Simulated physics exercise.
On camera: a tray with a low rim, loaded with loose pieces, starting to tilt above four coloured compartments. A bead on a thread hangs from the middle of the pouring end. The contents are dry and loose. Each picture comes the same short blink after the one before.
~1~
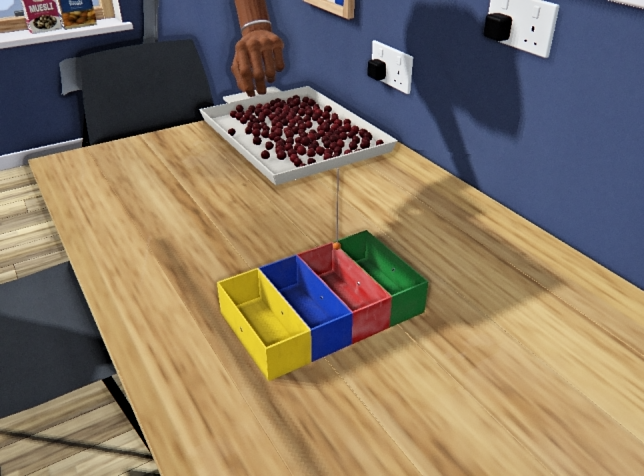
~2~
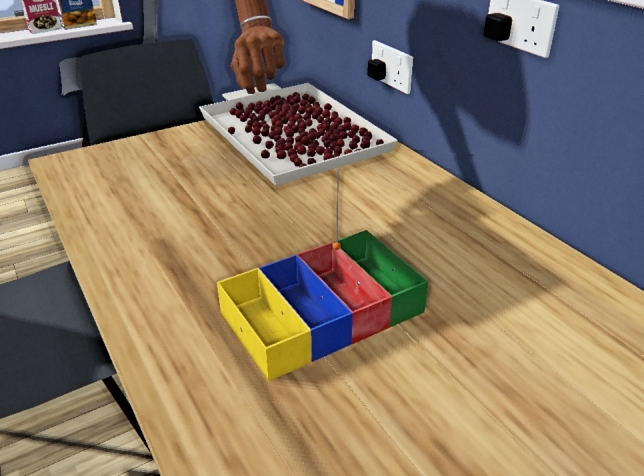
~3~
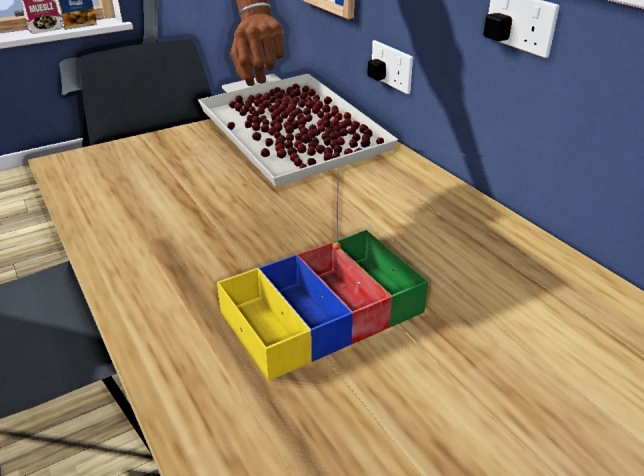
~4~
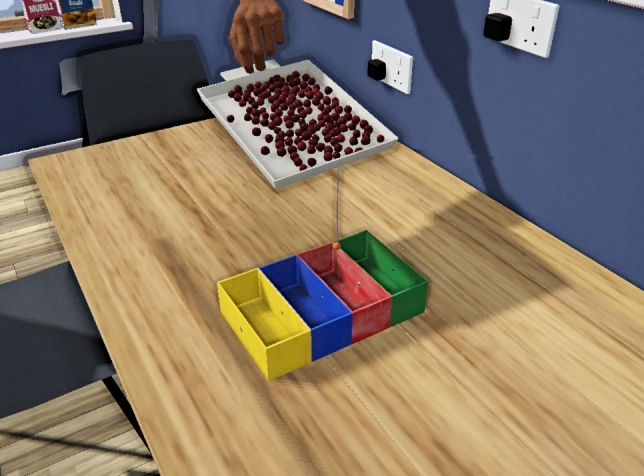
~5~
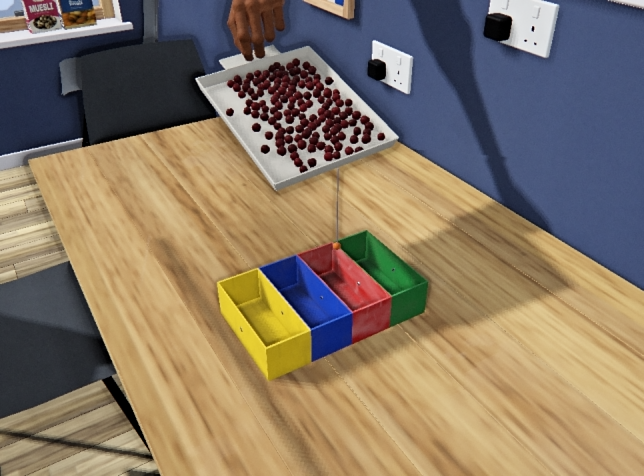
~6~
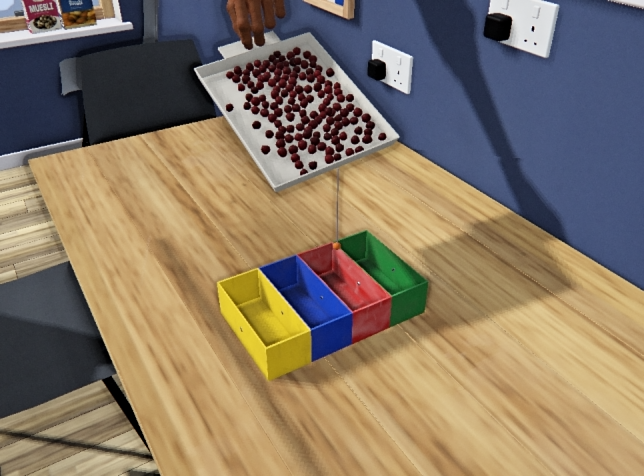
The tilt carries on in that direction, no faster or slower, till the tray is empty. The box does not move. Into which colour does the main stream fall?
The blue cell gets the most.
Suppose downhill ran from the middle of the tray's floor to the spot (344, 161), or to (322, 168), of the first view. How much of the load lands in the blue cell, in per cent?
The first gives 10 %, the second 40 %.
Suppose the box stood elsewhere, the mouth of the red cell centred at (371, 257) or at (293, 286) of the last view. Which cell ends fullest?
The first try: The yellow one. The second: Red.
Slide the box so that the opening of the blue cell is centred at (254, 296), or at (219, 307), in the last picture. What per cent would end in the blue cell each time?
In turn 20 and 0 in a hundred.
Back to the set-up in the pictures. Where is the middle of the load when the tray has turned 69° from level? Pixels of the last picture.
At about (304, 153).
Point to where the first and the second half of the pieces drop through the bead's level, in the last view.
First near (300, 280), later near (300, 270).
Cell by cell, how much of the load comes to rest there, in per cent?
Yellow cell: 20 %, blue cell: 60 %, red cell: 20 %, green cell: 0 %.
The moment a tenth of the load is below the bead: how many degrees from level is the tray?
Roughly 80°.
Soon after the last picture, tray tipped steeply; nearly all on the tray; a stray few in the yellow cell; a stray few in the red cell; a small part falling or outside the box.
A little later, tray tipped past a quarter turn; a stray few on the tray; about half in the blue cell; a small part in the yellow cell; a small part in the red cell; a stray few in the green cell; about a quarter falling or outside the box.
Later still, tray tipped past a quarter turn; about half in the blue cell; about a quarter in the red cell; about a quarter in the yellow cell; a stray few in the green cell; a small part falling or outside the box.
At rest, tray tipped past a quarter turn; about half in the blue cell; about a quarter in the red cell; about a quarter in the yellow cell; a stray few in the green cell; a small part outside the box.
